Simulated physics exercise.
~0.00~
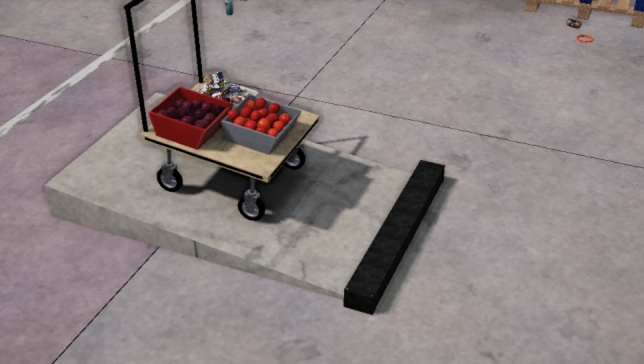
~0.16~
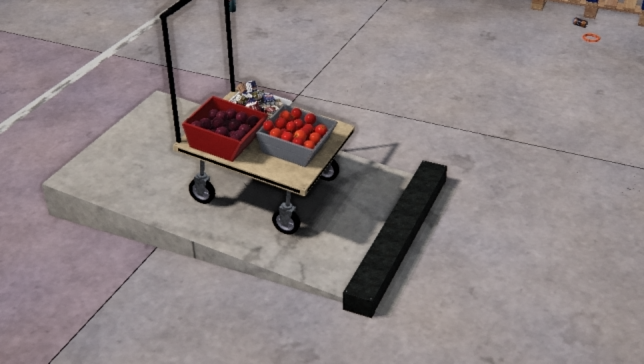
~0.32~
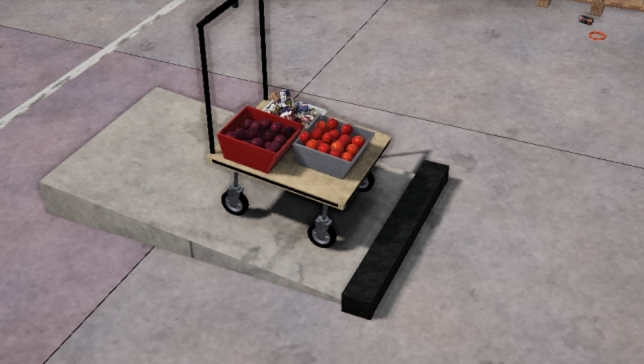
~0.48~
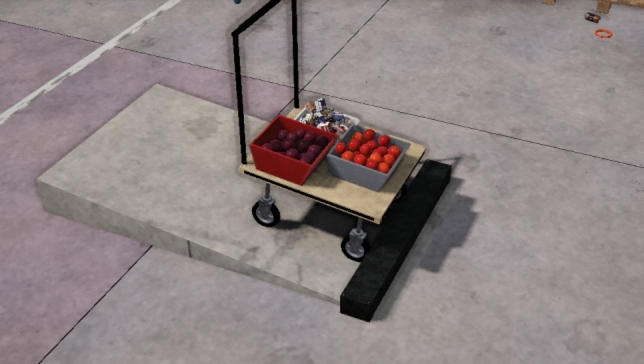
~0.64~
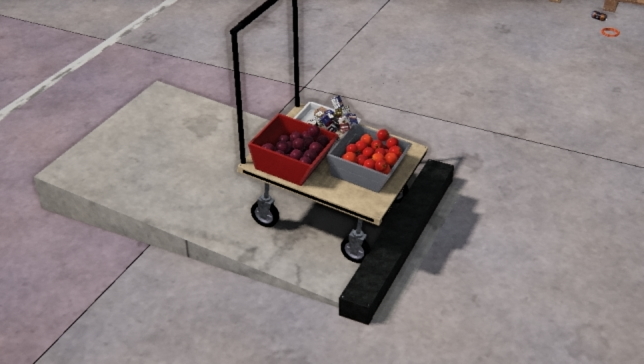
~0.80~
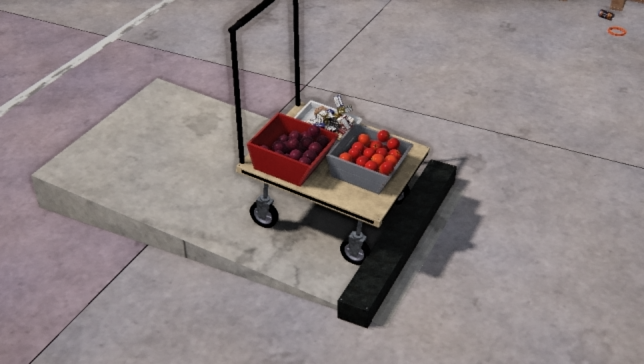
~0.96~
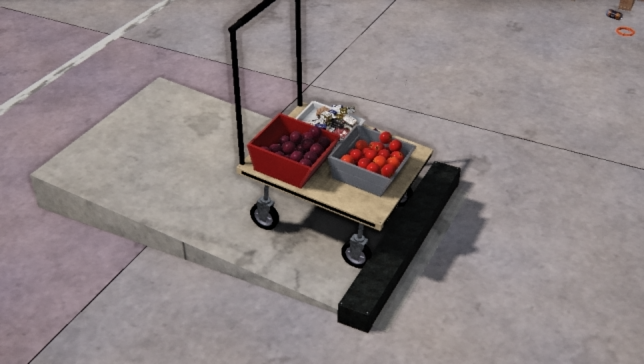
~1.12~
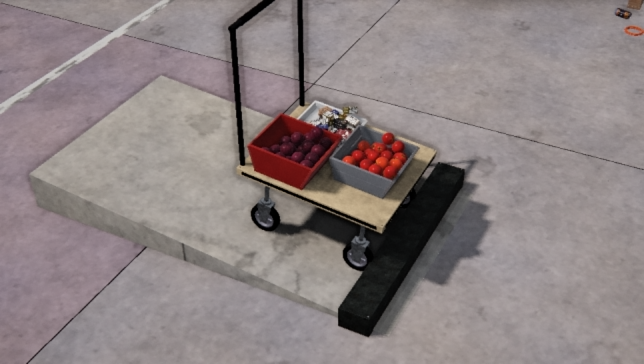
A trolley carrying three crates rolls down a ramp and stops at a black sill.
